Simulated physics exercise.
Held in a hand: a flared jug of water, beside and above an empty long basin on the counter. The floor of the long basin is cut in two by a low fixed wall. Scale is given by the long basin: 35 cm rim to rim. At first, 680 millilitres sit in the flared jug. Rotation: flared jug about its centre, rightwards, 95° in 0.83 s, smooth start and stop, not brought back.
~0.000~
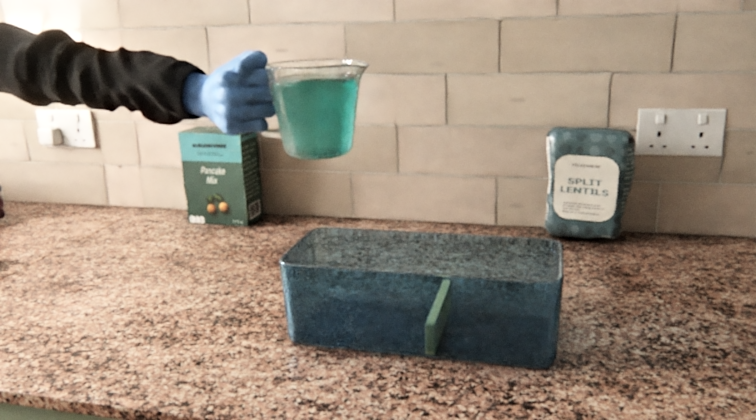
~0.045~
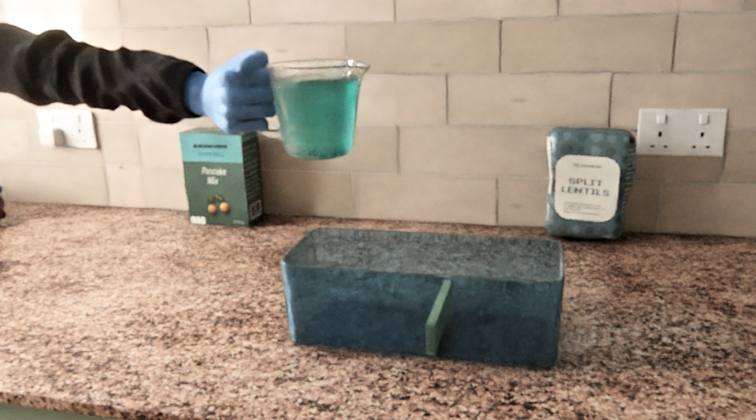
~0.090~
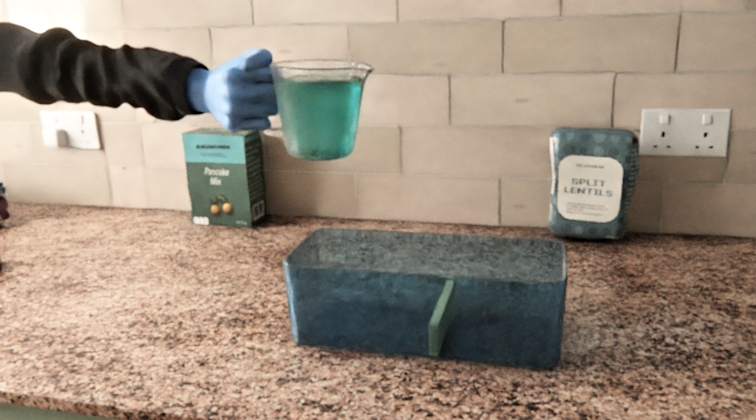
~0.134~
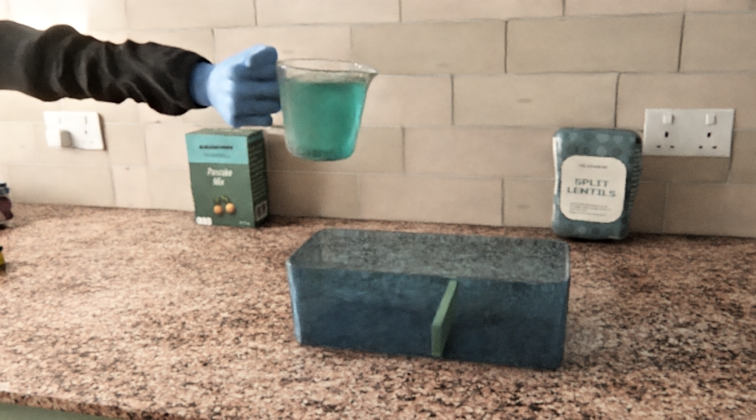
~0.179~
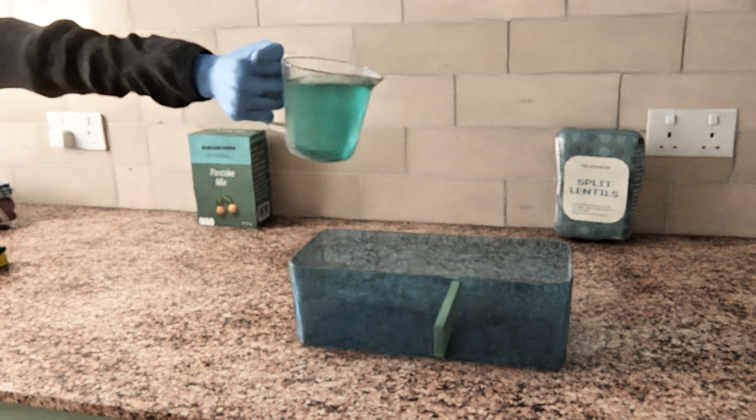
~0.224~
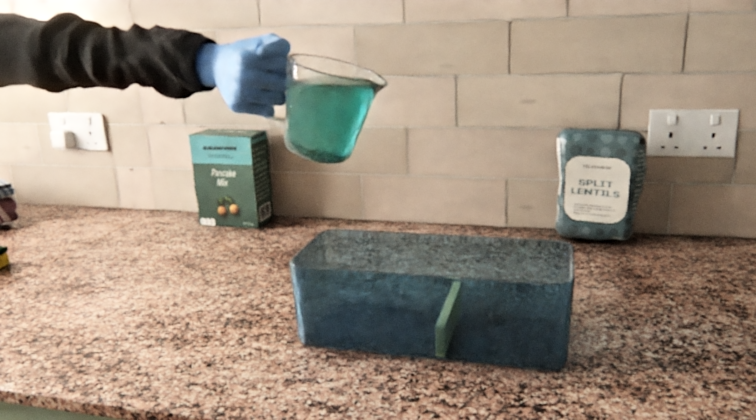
The clip shows a blue-gloved hand holding a clear jug of teal liquid above a long, empty blue basin on a speckled counter, then slowly tilting the jug to the right while it shifts slightly rightward.
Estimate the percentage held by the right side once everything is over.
I would say 47 per cent.
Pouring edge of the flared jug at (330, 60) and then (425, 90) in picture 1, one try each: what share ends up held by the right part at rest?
Roughly 5 per cent the first time and 95 per cent the second.
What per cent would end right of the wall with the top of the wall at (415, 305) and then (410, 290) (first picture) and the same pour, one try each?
I'd say 85 percent on the first go, 95 percent on the next.
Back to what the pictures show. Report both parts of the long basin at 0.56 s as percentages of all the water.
Lab note: Left near 2, right near 3.
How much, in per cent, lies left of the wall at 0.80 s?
The left part holds some 18 per cent.
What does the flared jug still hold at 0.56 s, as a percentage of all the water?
Roughly 68 per cent.
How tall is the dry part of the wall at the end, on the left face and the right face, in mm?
On the left it's about 28 mm; on the right, about 26 mm.
By 0.56 s the tilt is 72° and 69 per cent is still to pour, 2 is left of the wall and 3 right of it.
By 0.80 s the tilt is 95° and 21 per cent is still to pour, 19 is left of the wall and 35 right of it.
By 1.05 s the tilt is 95° and 3 per cent is still to pour, 45 is left of the wall and 46 right of it.
By 1.33 s the tilt is 95° and 0 per cent is still to pour, 51 is left of the wall and 47 right of it.
At rest 52 per cent lies left of the wall, 47 right of it and 1 outside.
